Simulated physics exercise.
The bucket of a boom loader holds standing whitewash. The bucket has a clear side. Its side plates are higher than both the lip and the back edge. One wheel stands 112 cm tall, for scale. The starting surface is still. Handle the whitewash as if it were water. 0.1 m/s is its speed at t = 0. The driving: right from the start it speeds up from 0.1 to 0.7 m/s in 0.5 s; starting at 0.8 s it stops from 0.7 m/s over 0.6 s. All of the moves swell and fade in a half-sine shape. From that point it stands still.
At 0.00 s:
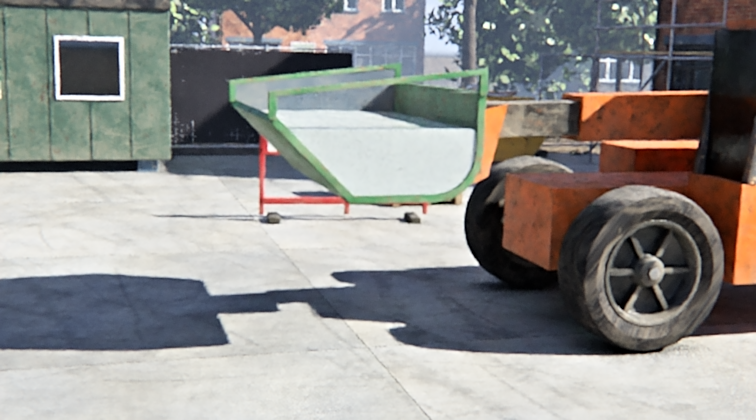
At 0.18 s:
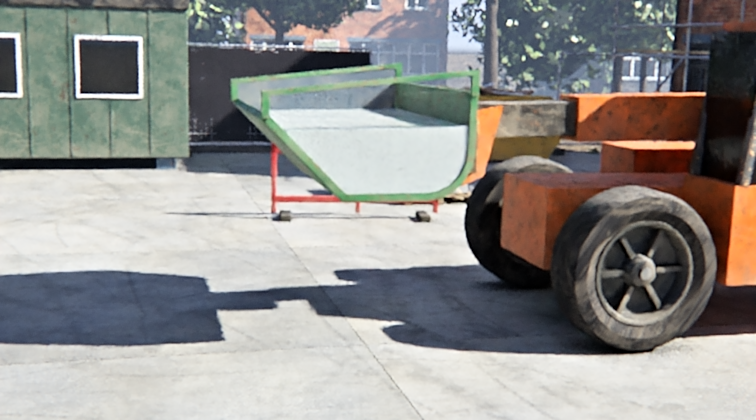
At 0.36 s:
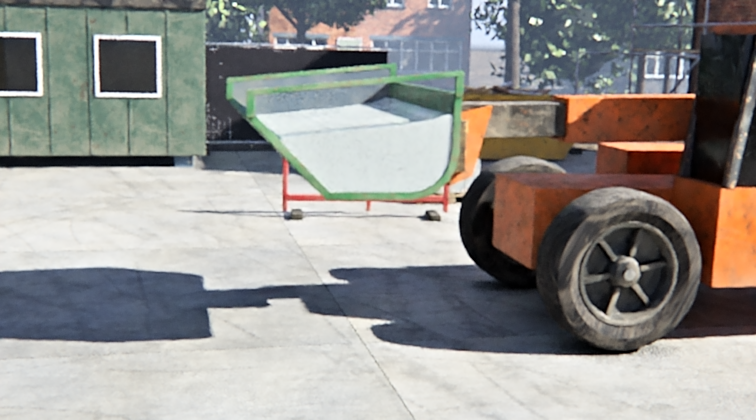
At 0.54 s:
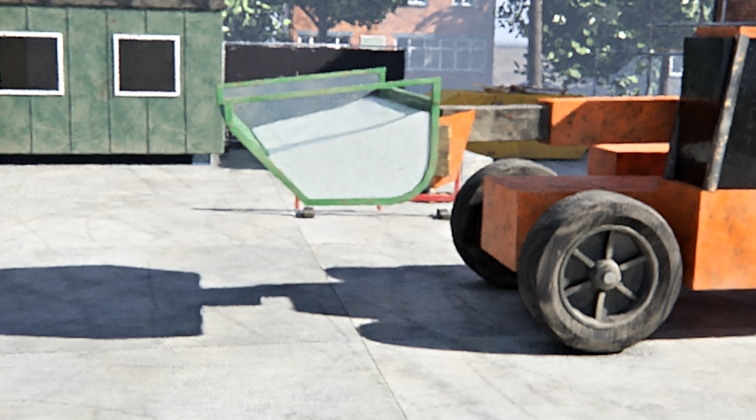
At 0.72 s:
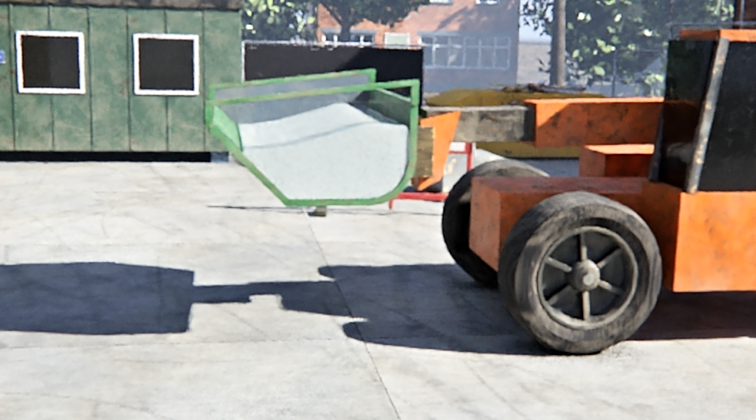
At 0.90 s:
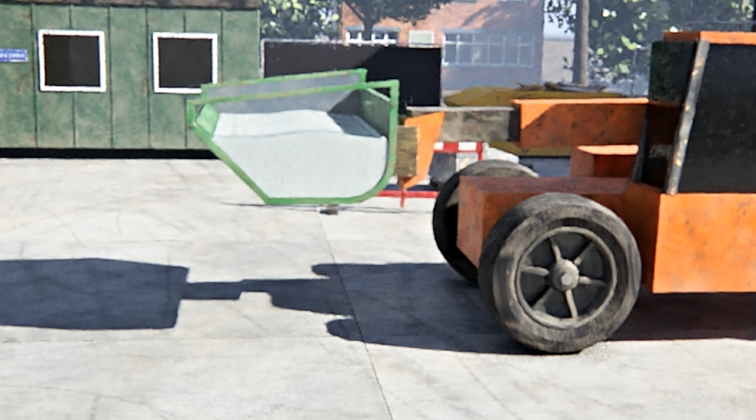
An orange boom loader with dark wheels drives left across a pale, sunlit concrete yard, seen from the side near ground level. Its green-framed, clear-sided bucket holds whitish liquid at centre-left, before a red stand, with a green shed at left and trees and brick buildings behind. The camera pans left as the bucket passes the stand, and the liquid climbs toward the back, then drops there and rises toward the front.
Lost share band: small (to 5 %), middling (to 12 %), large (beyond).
Large.
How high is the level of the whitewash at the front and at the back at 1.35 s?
The front stands at 42 cm and the back at 24 cm.
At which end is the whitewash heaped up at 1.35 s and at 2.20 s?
The liquid stands at the forward end first and then at the rear end.
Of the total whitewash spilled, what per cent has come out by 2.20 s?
By that time, around 70 percent of it is out.
By 1.35 s the surface stands 23 cm at the back and 41 cm at the front; 6 per cent has gone, over the front.
By 1.80 s the surface stands 36 cm at the back and 36 cm at the front; 11 per cent has gone, over the front.
By 2.20 s the surface stands 51 cm at the back and 29 cm at the front; 11 per cent has gone, over the front.
By 4.28 s 15 per cent has gone, over the front, 108 of 709 litres.
